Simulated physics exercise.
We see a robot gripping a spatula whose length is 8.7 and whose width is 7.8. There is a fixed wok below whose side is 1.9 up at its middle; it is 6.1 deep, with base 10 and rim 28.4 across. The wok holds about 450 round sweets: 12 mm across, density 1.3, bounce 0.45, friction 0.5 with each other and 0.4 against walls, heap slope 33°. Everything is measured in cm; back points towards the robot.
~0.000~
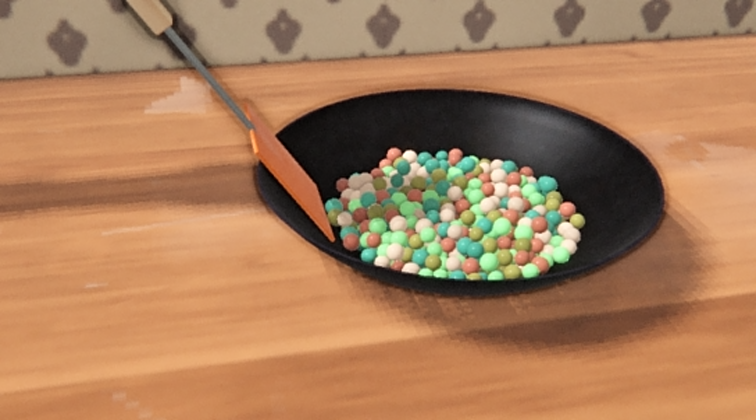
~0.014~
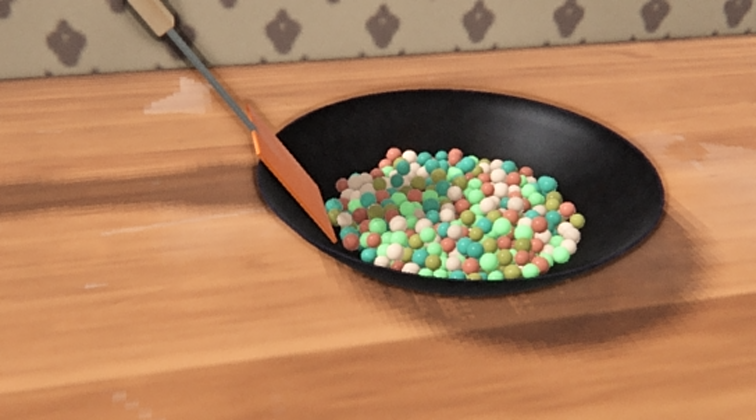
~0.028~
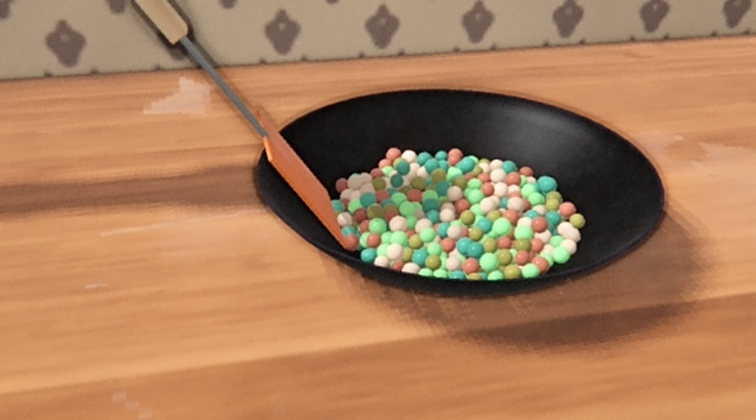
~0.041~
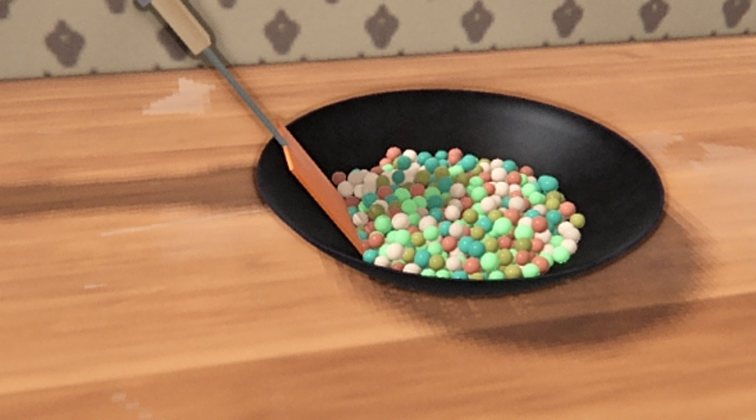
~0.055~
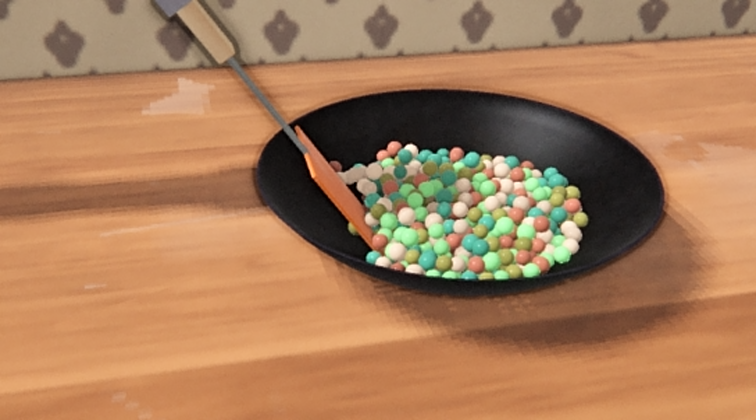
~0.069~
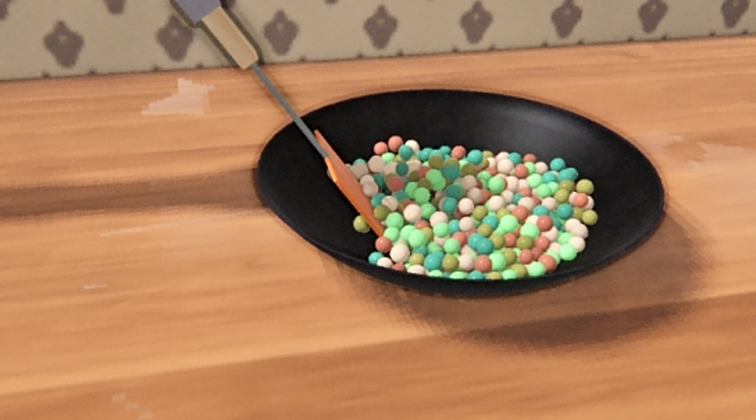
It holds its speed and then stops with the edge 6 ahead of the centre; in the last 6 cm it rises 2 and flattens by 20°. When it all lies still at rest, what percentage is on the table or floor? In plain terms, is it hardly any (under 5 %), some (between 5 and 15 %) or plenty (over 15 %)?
Some - between 5 and 15 %.
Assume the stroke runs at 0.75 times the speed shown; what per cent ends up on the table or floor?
I'd put it at about 0 per cent.
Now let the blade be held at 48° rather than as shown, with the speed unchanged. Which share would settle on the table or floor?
In that case, around 0 percent would end up on the table or floor.
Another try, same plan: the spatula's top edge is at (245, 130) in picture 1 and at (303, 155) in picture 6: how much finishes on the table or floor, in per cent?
0 per cent.
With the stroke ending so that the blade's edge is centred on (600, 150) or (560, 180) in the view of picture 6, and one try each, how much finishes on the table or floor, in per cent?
Respectively about 40 and 30 percent end on the table or floor.
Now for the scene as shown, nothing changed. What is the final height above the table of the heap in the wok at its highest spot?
About 7.0 cm.
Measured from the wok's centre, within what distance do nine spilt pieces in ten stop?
I'd estimate close to 35 centimetres.
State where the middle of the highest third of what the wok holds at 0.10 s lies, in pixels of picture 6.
Roughly at (496, 193).
After 0.10 s, sloping 56°, highest piece 6 above the table; 447 in the wok.
After 0.14 s, sloping 49°, highest piece 7 above the table; 447 in the wok.
After 0.35 s, sloping 36°, highest piece 8 above the table; 406 in the wok, 25 on the table or floor, 16 on the blade or in flight.
After 1.40 s, sloping 36°, highest piece 6 above the table; 404 in the wok, 43 on the table or floor.
In the end, 404 in the wok, 43 on the table or floor. That is 10 % on the table or floor.
